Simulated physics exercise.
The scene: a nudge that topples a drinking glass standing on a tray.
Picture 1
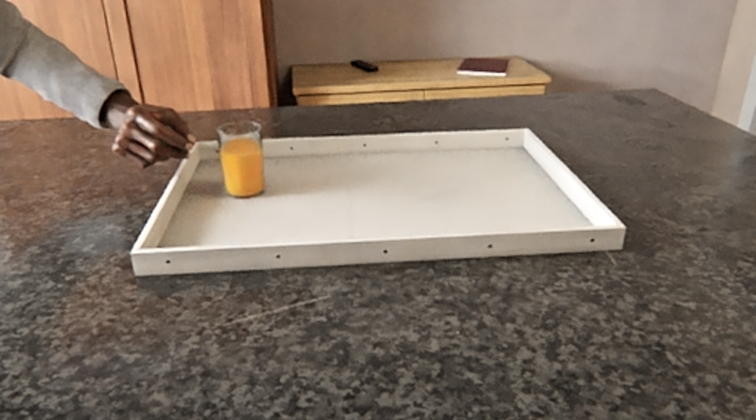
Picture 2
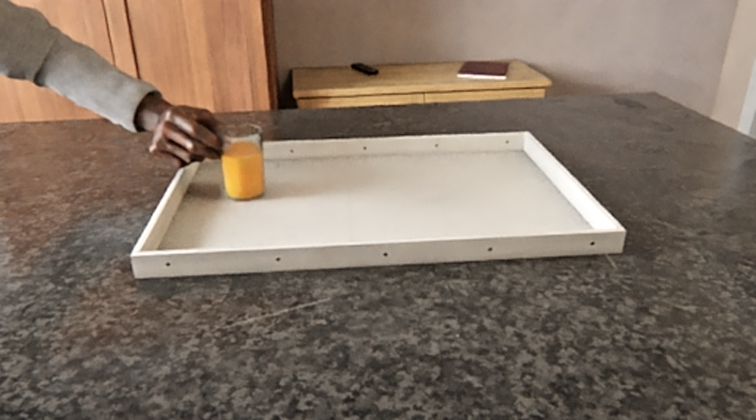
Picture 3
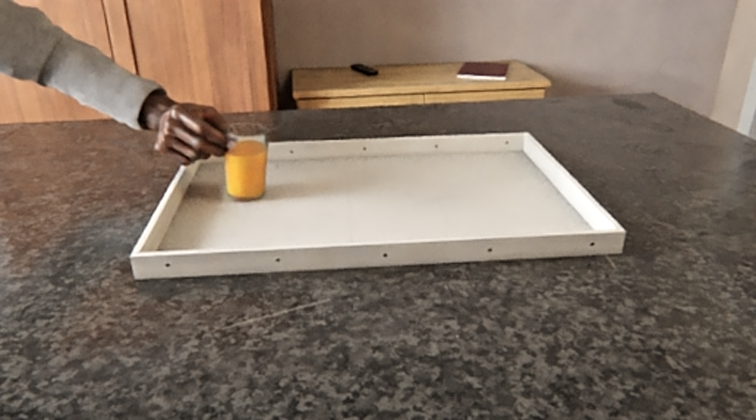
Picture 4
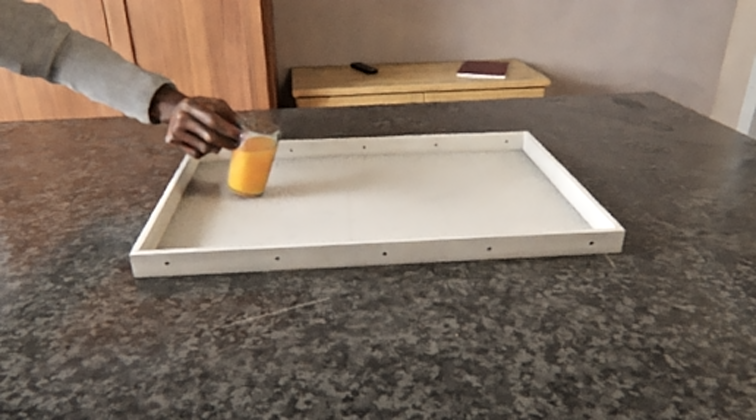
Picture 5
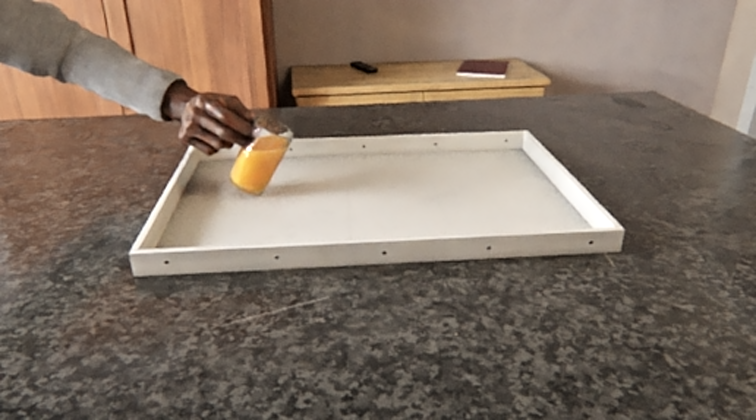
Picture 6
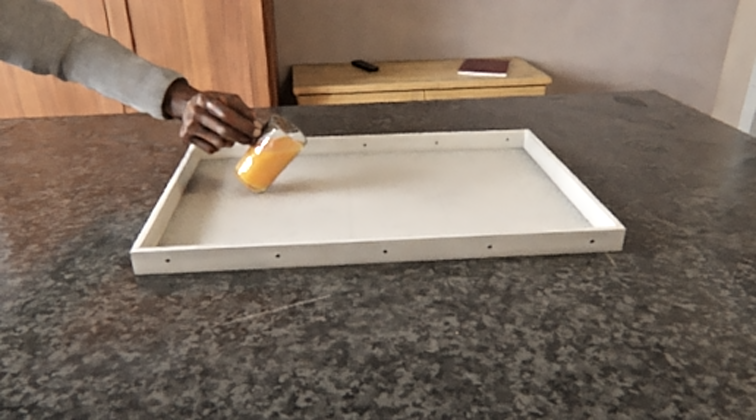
A hand reached in from the left to a glass of orange juice standing in a white tray on a dark countertop, then pushed it until it leaned steeply to the right.
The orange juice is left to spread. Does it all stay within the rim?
The orange juice stays in the tray.
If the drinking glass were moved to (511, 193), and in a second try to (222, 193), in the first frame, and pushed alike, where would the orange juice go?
At the first place it wets the top as well, at the second it is held by the rim.
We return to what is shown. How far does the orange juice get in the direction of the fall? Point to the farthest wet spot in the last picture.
Near (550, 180).
Soon after, the drinking glass lies in the tray; the puddle covers about as much as a plate; all of it is inside the rim.
Later, the puddle covers about as much as a tray; all of it is inside the rim.
In the end, the puddle covers about as much as a tray; all of it is inside the rim.
